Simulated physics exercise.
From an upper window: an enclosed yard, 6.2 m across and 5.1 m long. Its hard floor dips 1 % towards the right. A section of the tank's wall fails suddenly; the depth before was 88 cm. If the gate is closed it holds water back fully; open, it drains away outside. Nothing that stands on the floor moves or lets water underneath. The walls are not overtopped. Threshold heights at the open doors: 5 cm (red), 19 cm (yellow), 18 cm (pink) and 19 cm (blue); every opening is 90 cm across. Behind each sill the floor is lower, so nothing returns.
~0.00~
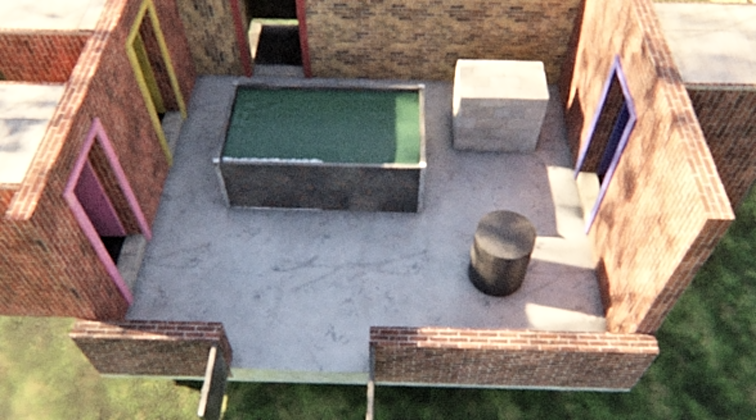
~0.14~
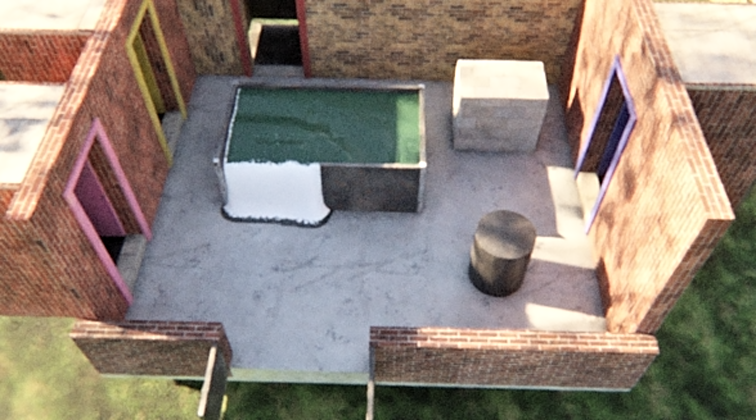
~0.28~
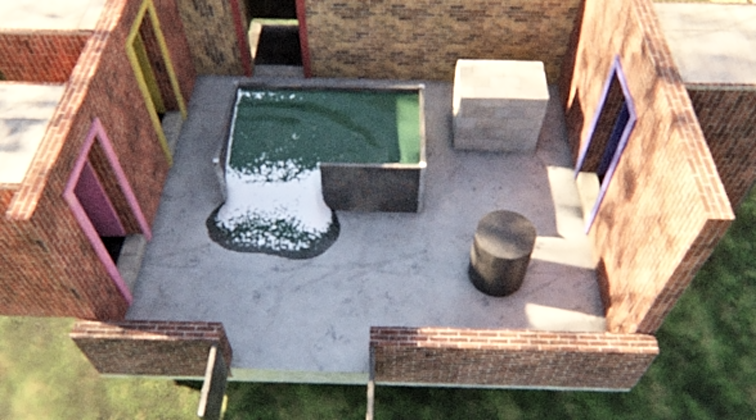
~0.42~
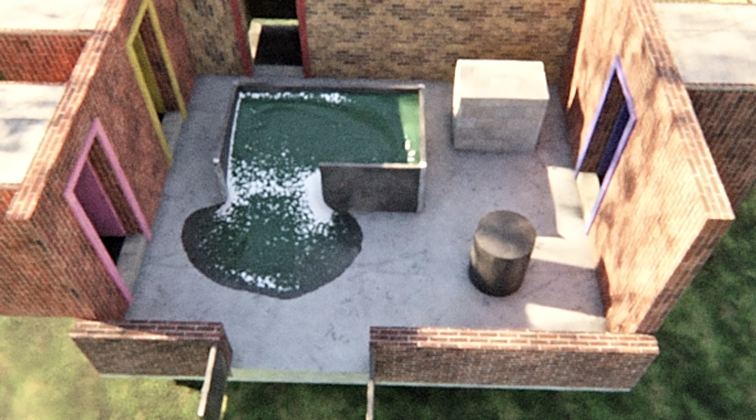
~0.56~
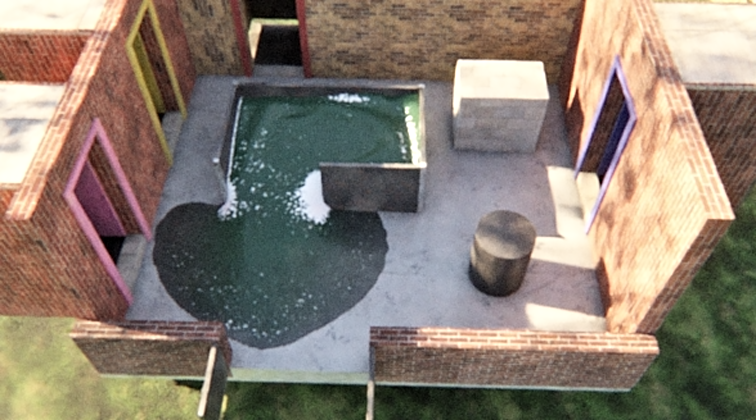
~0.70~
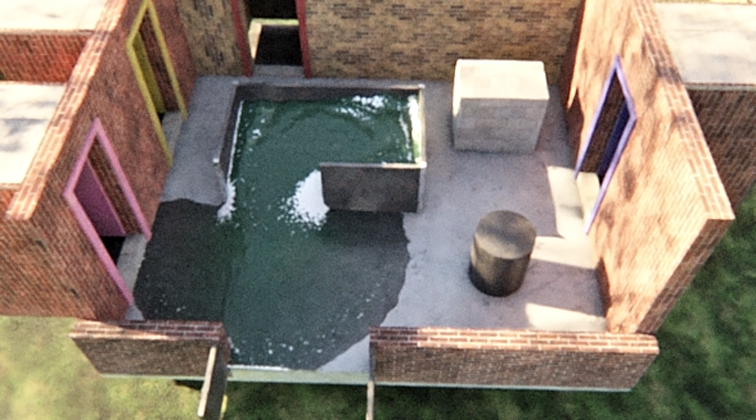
A rectangular tank of dark green water stands towards the back of a brick-walled yard, seen from above by a still camera. Around the pale floor are pink and yellow doorways on the left, a red one behind, a blue-purple one on the right, a pale block and a dark cylinder. The left part of the tank's near wall gives way, and white, foaming water pours out, spreading forwards and sideways in a dark sheet across the floor.
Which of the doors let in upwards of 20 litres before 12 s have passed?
Door by door: At the red door it exceeds the limit; at the yellow door it stays under the limit; at the pink door it exceeds the limit; at the blue door it stays under the limit.
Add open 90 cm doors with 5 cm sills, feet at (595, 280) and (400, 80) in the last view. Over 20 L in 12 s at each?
In turn: Past it, below.
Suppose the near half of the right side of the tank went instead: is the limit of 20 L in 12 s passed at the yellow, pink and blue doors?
Against that limit: Yellow under, pink below, blue past it.
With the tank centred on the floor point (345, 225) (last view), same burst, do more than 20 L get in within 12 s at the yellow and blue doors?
Then: Yellow under, blue under.
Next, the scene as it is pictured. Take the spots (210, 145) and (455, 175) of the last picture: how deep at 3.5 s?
In that order: 4 and 0 cm.
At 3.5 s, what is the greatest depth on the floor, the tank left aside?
Up to some 28 cm.
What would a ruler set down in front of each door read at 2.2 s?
In cm: Red 0, yellow 0, pink 34, blue 0.
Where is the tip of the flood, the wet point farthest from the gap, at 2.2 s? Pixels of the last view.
Around (613, 361).
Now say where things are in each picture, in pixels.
The first frame shows the tank at (324, 127) is whole and still, 88 cm deep.
In the second frame, the front is at (324, 217), 0.7 m from the gap at (275, 193); 0.3 m2 of floor is under water; 88 cm left at the back of the tank.
In the third frame, the front is at (321, 248), 1.0 m from the gap at (275, 194); 1.1 m2 of floor is under water; 86 cm left at the back of the tank.
In the fourth frame, water pours out at (276, 195) and has run 1.5 m, to (294, 292); typically 11 cm deep outside, 77 cm at the tank's back.
In the fifth frame, the front is at a hidden place, 2.2 m from the gap at (276, 196); 5.0 m2 of floor is under water; 75 cm left at the back of the tank.
In the sixth frame, the front is at a hidden place, 2.6 m from the gap at (276, 195); 7.0 m2 of floor is under water; 75 cm left at the back of the tank.
After 1.4 s water covers 30 % of the floor and is deepest (64 cm) near (118, 346); red door not reached, yellow door not reached, pink door 25 cm at the sill, 0 L in, blue door not reached.
After 2.2 s water covers 35 % of the floor and is deepest (40 cm) near (226, 311); red door not reached, yellow door not reached, pink door 34 cm at the sill, 40 L in, blue door not reached.
After 3.5 s water covers 50 % of the floor and is deepest (28 cm) near (132, 346); red door not reached, yellow door 4 cm at the sill, 0 L in, pink door 23 cm at the sill, 98 L in, blue door not reached.
After 7.0 s water covers 85 % of the floor and is deepest (14 cm) near (207, 335); red door 10 cm at the sill, 40 L in, yellow door 5 cm at the sill, 0 L in, pink door 11 cm at the sill, 106 L in, blue door 4 cm at the sill, 0 L in.
After 12.0 s water covers 95 % of the floor and is deepest (12 cm) near (584, 221); red door 5 cm at the sill, 65 L in, yellow door 4 cm at the sill, 0 L in, pink door 5 cm at the sill, 106 L in, blue door 12 cm at the sill, 0 L in.
